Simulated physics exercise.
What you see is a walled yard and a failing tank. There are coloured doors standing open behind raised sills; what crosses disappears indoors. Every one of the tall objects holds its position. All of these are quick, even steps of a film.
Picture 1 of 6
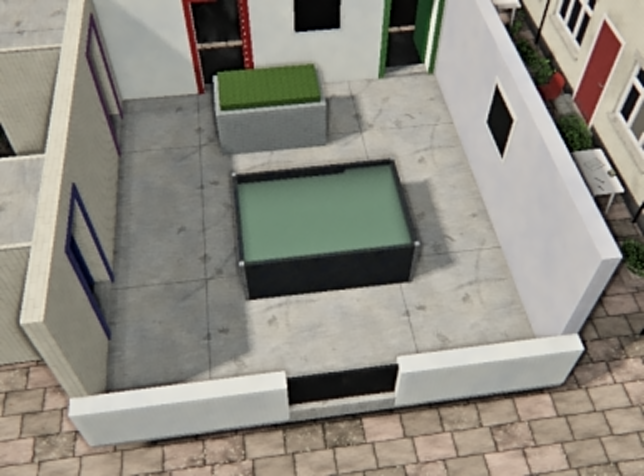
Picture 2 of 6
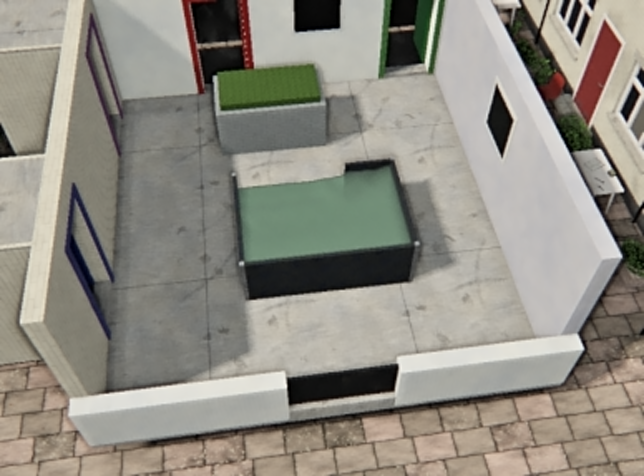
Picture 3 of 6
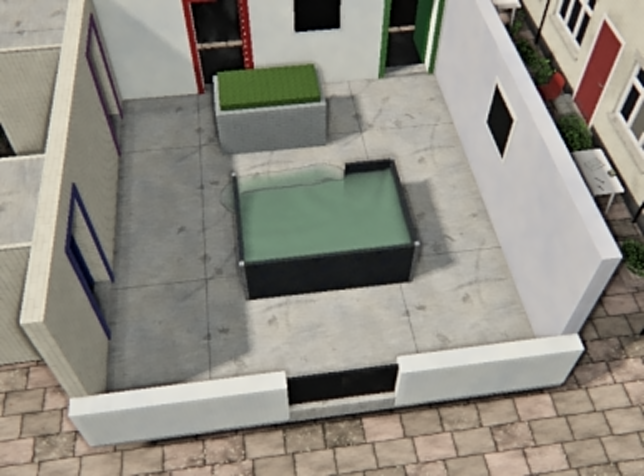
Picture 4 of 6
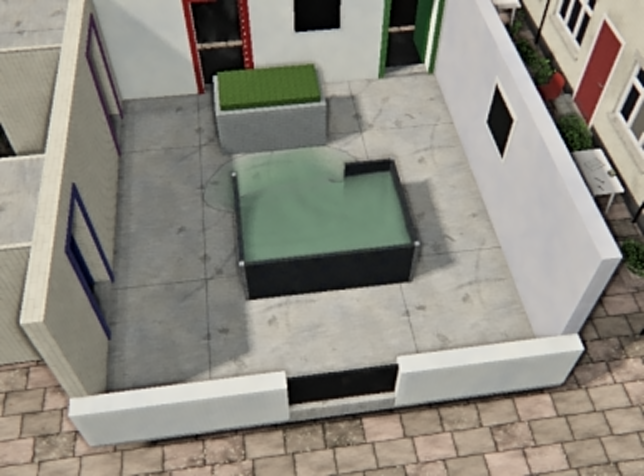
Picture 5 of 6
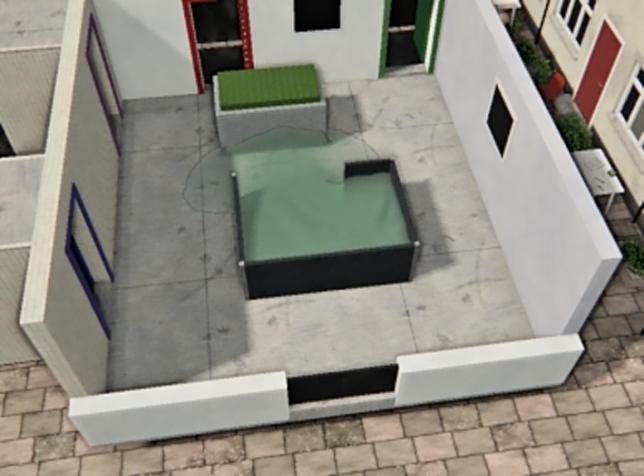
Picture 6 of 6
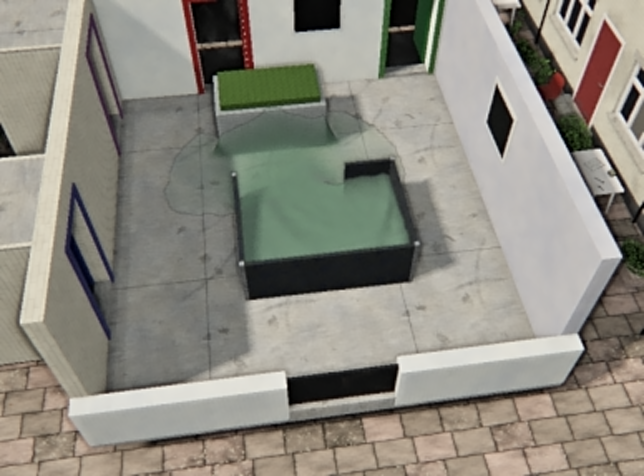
A dark-sided tank of green water stands in the middle of a pale walled yard, seen from a fixed, raised viewpoint. Behind it sits a grey block with a green top, with red-framed and green-framed doorways at the back and a blue-framed opening at left. The tank's far side opens, and water pours through the gap, spreading thinly across the floor around the block.
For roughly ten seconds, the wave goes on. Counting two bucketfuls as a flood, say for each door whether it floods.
Door by door: Blue door - not flooded; green door - flooded; red door - flooded; purple door - flooded.
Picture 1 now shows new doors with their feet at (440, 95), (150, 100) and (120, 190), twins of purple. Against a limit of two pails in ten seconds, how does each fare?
Note: Door one overshoots; door two overshoots; door three overshoots.
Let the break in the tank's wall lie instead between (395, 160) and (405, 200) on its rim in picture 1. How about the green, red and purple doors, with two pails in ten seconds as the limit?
Against the threshold, the green door beats it, the red door beats it and the purple door misses it.
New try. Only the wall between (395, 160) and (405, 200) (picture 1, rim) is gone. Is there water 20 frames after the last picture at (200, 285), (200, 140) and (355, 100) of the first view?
Sequence: Spared / spared / wetted.
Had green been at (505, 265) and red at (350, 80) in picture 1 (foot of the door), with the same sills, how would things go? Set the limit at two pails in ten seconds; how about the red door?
As far as I can tell, the red door comes in higher.
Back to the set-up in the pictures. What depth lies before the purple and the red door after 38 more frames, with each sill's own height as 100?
Close to 70 per cent for the first one and close to 210 per cent for the second.
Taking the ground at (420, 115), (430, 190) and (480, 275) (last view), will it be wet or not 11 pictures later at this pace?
In that order the points end up soaked, soaked and high and dry.
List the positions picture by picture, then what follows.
The first picture shows the water tank at (322, 212) is whole and still.
In the second picture, water pours out on the water tank's far side and has run to (235, 210).
In the third picture, water pours out on the water tank's far side and has run to (230, 187).
In the fourth picture, the front is at (326, 148), out from the gap on the water tank's far side.
In the fifth picture, the front is at (339, 134), out from the gap on the water tank's far side.
In the sixth picture, water pours out on the water tank's far side and has run to (344, 116).
A moment on, water covers 30 % of the floor; the blue door not reached, the green door wet at the sill, nothing in, the red door not reached, the purple door wet at the sill, nothing in.
Next, water covers 45 % of the floor; the blue door not reached, the green door over two buckets in, the red door not reached, the purple door over two buckets in.
Then, water covers 70 % of the floor; the blue door wet at the sill, nothing in, the green door far over two buckets in, the red door under two buckets in, the purple door over two buckets in.
Later, water covers 95 % of the floor; the blue door wet at the sill, nothing in, the green door far over two buckets in, the red door under two buckets in, the purple door over two buckets in.
In the end, water covers 100 % of the floor; the blue door wet at the sill, nothing in, the green door far over two buckets in, the red door over two buckets in, the purple door far over two buckets in.
